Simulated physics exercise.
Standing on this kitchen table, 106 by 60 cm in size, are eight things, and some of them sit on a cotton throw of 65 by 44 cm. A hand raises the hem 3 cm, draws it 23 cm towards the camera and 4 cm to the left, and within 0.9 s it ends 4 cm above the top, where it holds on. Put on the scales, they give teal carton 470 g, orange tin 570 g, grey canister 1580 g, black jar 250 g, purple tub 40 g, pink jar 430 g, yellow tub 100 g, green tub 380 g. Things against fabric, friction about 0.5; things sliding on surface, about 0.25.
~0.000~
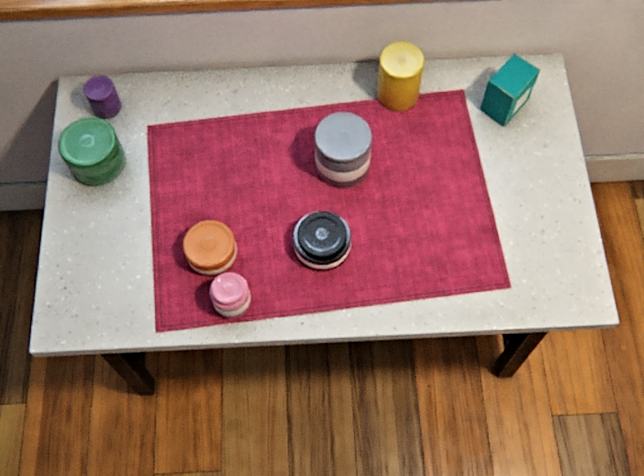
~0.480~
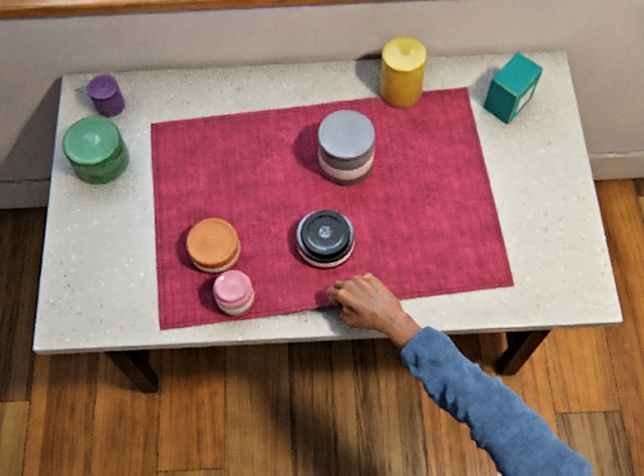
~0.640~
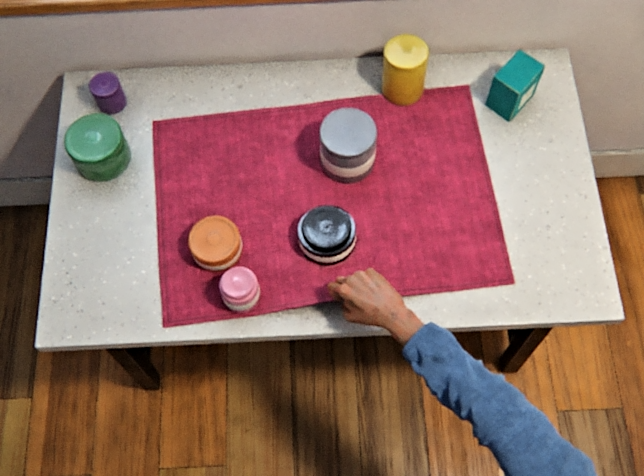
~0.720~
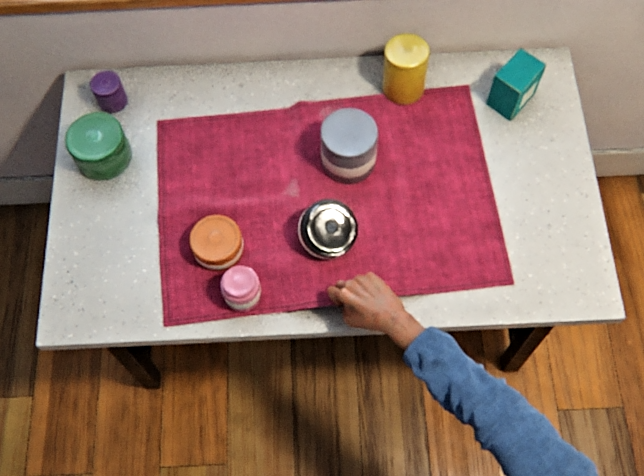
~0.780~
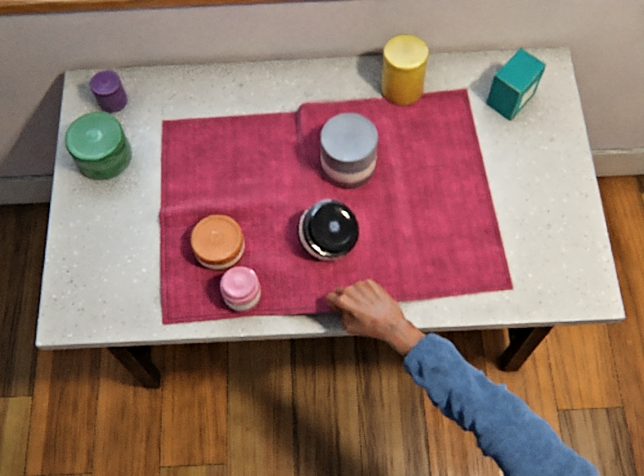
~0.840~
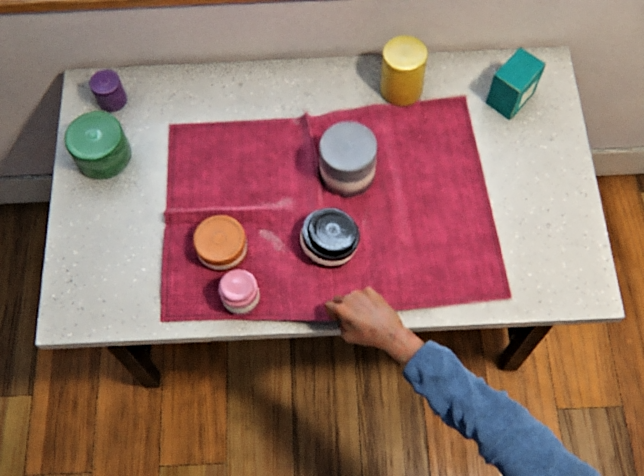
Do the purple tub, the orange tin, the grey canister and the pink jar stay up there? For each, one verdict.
My prediction: The purple tub will not come off; the orange tin will come off; the grey canister will not come off; the pink jar will come off.
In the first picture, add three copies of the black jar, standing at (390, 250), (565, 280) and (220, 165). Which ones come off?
So it goes: The first one ends up off, the next is still up there, the last is still up there.
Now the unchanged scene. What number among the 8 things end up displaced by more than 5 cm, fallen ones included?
After counting, the figure is 4.
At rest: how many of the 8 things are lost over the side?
That gives 2.
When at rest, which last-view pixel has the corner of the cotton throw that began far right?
It ends up approximately at (486, 208).
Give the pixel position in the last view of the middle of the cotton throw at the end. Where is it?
Around (321, 313).
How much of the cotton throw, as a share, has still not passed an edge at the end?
I'd say close to 55 per cent of it.
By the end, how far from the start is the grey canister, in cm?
About: Grey canister 25 cm.
At 1.0 s, 90 % of the cotton throw is still over the top; grey canister 10 cm off its start, orange tin 5 cm off its start, pink jar 5 cm off its start.
At 1.2 s, 80 % of the cotton throw is still over the top; grey canister 17 cm off its start, orange tin 10 cm off its start, pink jar 10 cm off its start.
At 1.4 s, 65 % of the cotton throw is still over the top; grey canister 23 cm off its start at (351, 242), pink jar over the edge, orange tin 18 cm off its start at (248, 321).
At 1.5 s, 55 % of the cotton throw is still over the top; pink jar over the edge, grey canister 25 cm off its start, orange tin over the edge.
At 3.1 s, 55 % of the cotton throw is still over the top; orange tin over the edge, pink jar over the edge, grey canister 25 cm off its start at (352, 254), purple tub 0 cm off its start at (104, 81).
